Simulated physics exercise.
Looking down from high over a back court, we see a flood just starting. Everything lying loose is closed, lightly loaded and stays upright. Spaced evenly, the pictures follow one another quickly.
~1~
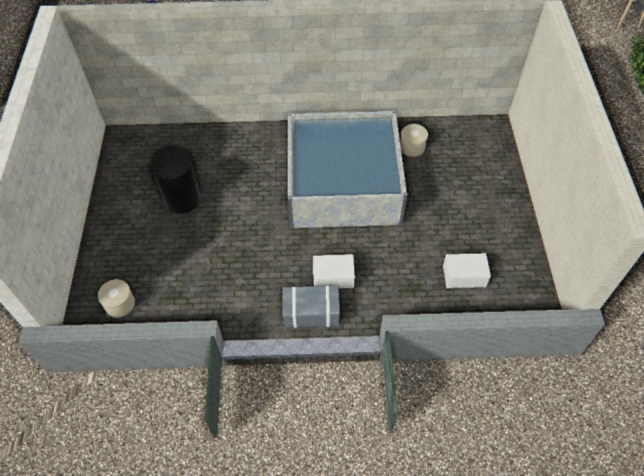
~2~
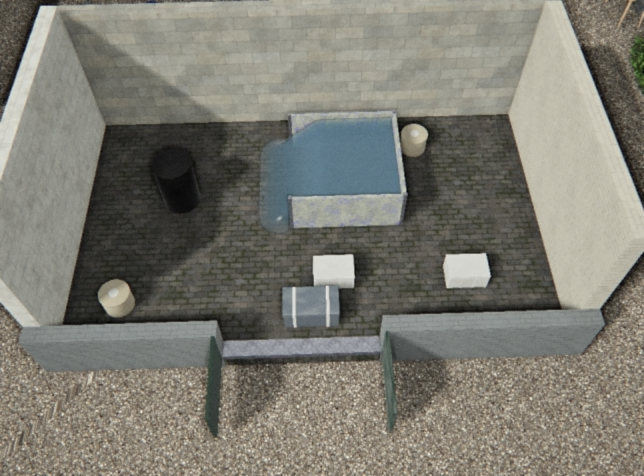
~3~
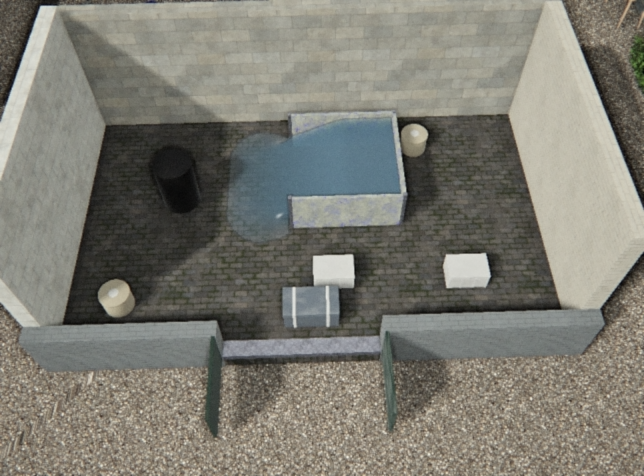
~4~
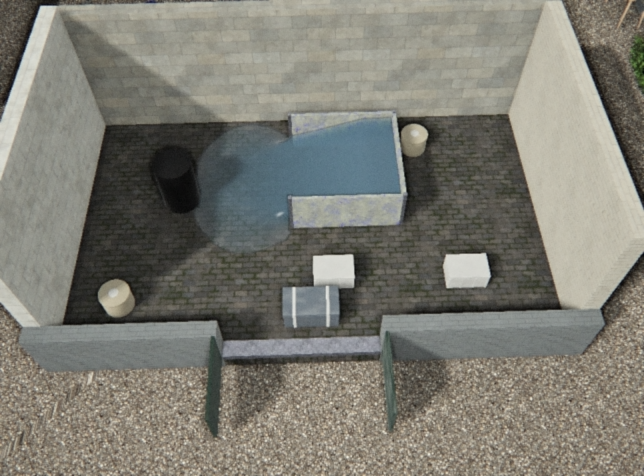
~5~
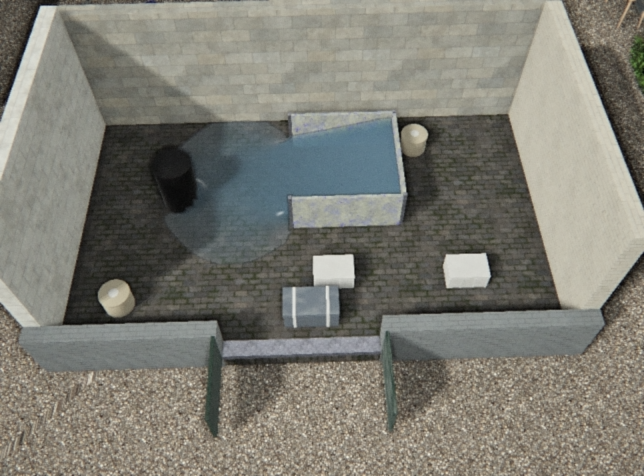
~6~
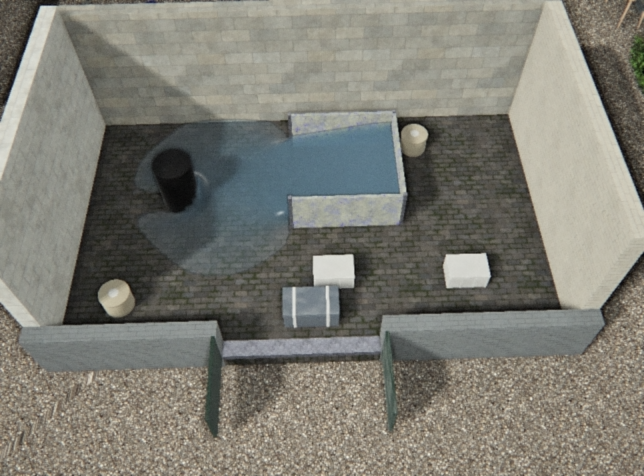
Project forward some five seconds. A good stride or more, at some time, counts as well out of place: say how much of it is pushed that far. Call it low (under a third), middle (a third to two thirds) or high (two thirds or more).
Middle.
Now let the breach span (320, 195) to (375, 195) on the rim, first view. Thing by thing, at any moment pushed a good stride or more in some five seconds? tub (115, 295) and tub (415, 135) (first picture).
Fell short of it; fell short of it.
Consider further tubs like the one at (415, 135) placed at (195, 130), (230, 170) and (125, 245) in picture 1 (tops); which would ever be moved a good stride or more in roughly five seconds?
Copy one: Slides well clear; copy two: Slides well clear; copy three: Slides well clear.
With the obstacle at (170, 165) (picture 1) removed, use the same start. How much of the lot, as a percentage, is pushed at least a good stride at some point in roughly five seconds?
Around 60 in a hundred.
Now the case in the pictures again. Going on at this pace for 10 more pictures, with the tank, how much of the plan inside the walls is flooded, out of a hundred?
Reading: About 50 %.
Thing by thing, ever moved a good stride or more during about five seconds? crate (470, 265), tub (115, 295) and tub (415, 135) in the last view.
Never got far, then went a long way, then never got far.
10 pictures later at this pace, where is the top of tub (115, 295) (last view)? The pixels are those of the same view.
Roughly at pixel (75, 312).
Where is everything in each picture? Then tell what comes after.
A crate at (334, 267) rests on the ground; a trunk at (311, 300) rests on the ground; 0 of 5 have shifted, in the first picture.
A crate at (334, 267) rests on the ground; a trunk at (311, 300), on the bottom; 0 of 5 have shifted, in the second picture.
A crate at (334, 267) rests on the ground; a trunk at (311, 300), on the bottom; 0 of 5 have shifted, in the third picture.
A crate at (334, 267) rests on the ground; a trunk at (311, 300) rests on the ground; 0 of 5 have shifted, in the fourth picture.
A crate at (334, 267), on the bottom; a trunk at (311, 300), on the bottom; 0 of 5 have shifted, in the fifth picture.
A crate at (334, 267), on the bottom; a trunk at (311, 300), on the bottom; 0 of 5 have shifted, in the sixth picture.
A moment on, 0 of 5 are well off their spots; 0 afloat.
Next, 1 of 5 are well off their spots; 1 afloat.
Later, 1 of 5 are well off their spots; 1 afloat.
In the end, 1 of 5 are well off their spots, and 2 have been at some point; 1 afloat.
